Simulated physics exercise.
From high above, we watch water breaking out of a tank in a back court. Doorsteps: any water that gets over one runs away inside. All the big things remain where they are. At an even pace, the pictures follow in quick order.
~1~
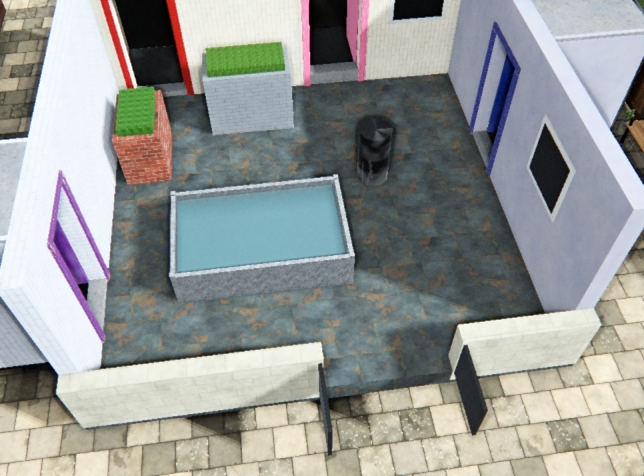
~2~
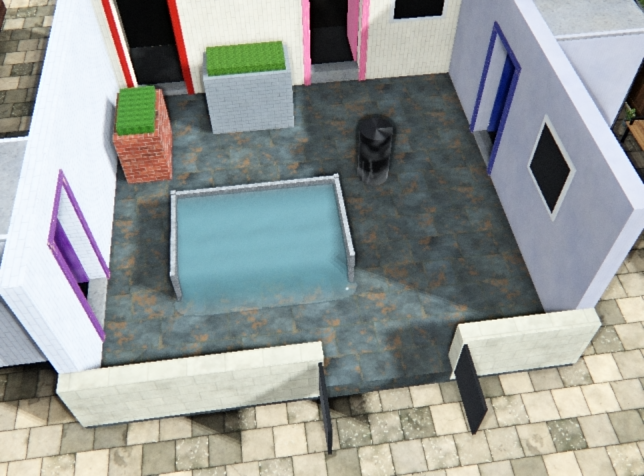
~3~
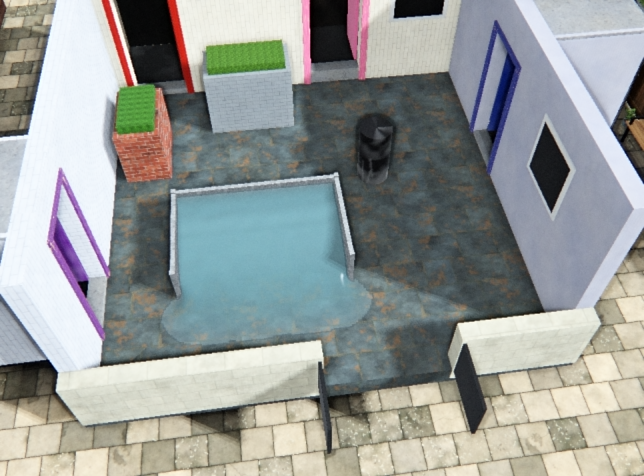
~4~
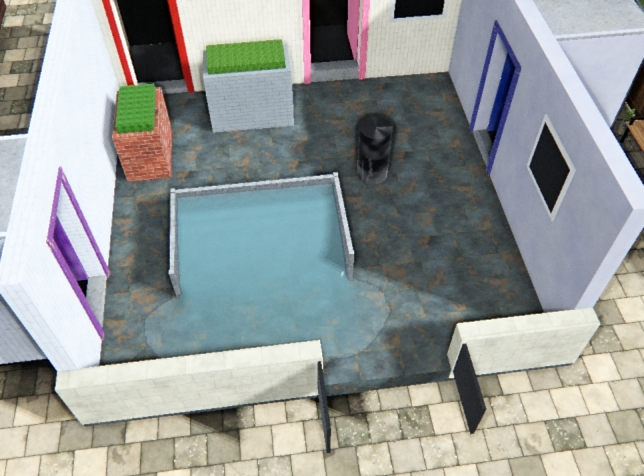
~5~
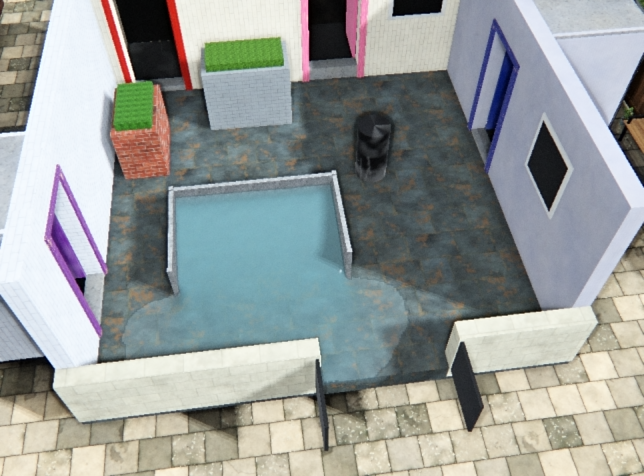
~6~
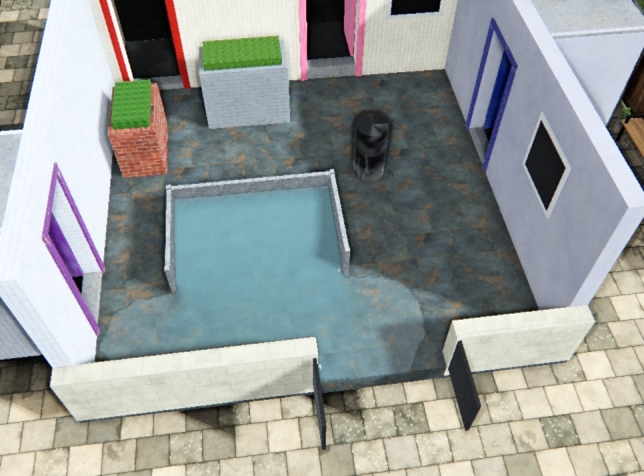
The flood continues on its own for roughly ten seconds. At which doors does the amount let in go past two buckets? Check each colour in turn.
Door by door: The blue door stays at two or fewer; the red door stays at two or fewer; the pink door stays at two or fewer; the purple door goes past two.
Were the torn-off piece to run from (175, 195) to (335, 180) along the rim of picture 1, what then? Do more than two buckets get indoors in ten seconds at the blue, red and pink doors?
Here's how it turns out: The blue door surpasses the limit, the red door surpasses the limit, and the pink door fails to reach the limit.
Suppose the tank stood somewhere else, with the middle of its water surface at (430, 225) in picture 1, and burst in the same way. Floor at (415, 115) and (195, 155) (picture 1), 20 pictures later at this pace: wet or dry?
In order: Reached by the flood and not reached.
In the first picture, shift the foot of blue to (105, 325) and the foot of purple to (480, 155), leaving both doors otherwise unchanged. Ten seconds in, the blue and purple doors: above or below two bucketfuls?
The blue one crosses the limit, while the purple one remains below the limit.
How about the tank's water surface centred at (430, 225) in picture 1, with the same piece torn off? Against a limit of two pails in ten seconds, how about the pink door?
Result for pink: It doesn't reach it.
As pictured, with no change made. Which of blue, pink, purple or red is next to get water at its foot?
It's the purple-painted one.
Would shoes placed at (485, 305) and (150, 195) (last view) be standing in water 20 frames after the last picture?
In that order: Covered, awash.
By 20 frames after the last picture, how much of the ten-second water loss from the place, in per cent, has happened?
By my reckoning, 65 %.
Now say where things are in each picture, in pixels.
In the first frame, still water in the tank at (260, 227).
In the second frame, the front is at (181, 307), out from the gap at (266, 282).
In the third frame, the front is at (366, 300), out from the gap at (266, 282).
In the fourth frame, water pours out at (265, 282) and has run to (378, 321).
In the fifth frame, the front is at a hidden place, out from the gap at (263, 280).
In the sixth frame, the front is at a hidden place, out from the gap at (261, 279).
A moment on, water covers 20 % of the floor; the blue door not reached, the red door not reached, the pink door not reached, the purple door not reached.
Next, water covers 25 % of the floor; the blue door not reached, the red door not reached, the pink door not reached, the purple door wet at the sill, nothing in.
Then, water covers 40 % of the floor; the blue door not reached, the red door not reached, the pink door not reached, the purple door over two buckets in.
Later, water covers 70 % of the floor; the blue door wet at the sill, nothing in, the red door wet at the sill, nothing in, the pink door not reached, the purple door over two buckets in.
In the end, water covers 85 % of the floor; the blue door under two buckets in, the red door wet at the sill, nothing in, the pink door wet at the sill, nothing in, the purple door over two buckets in.
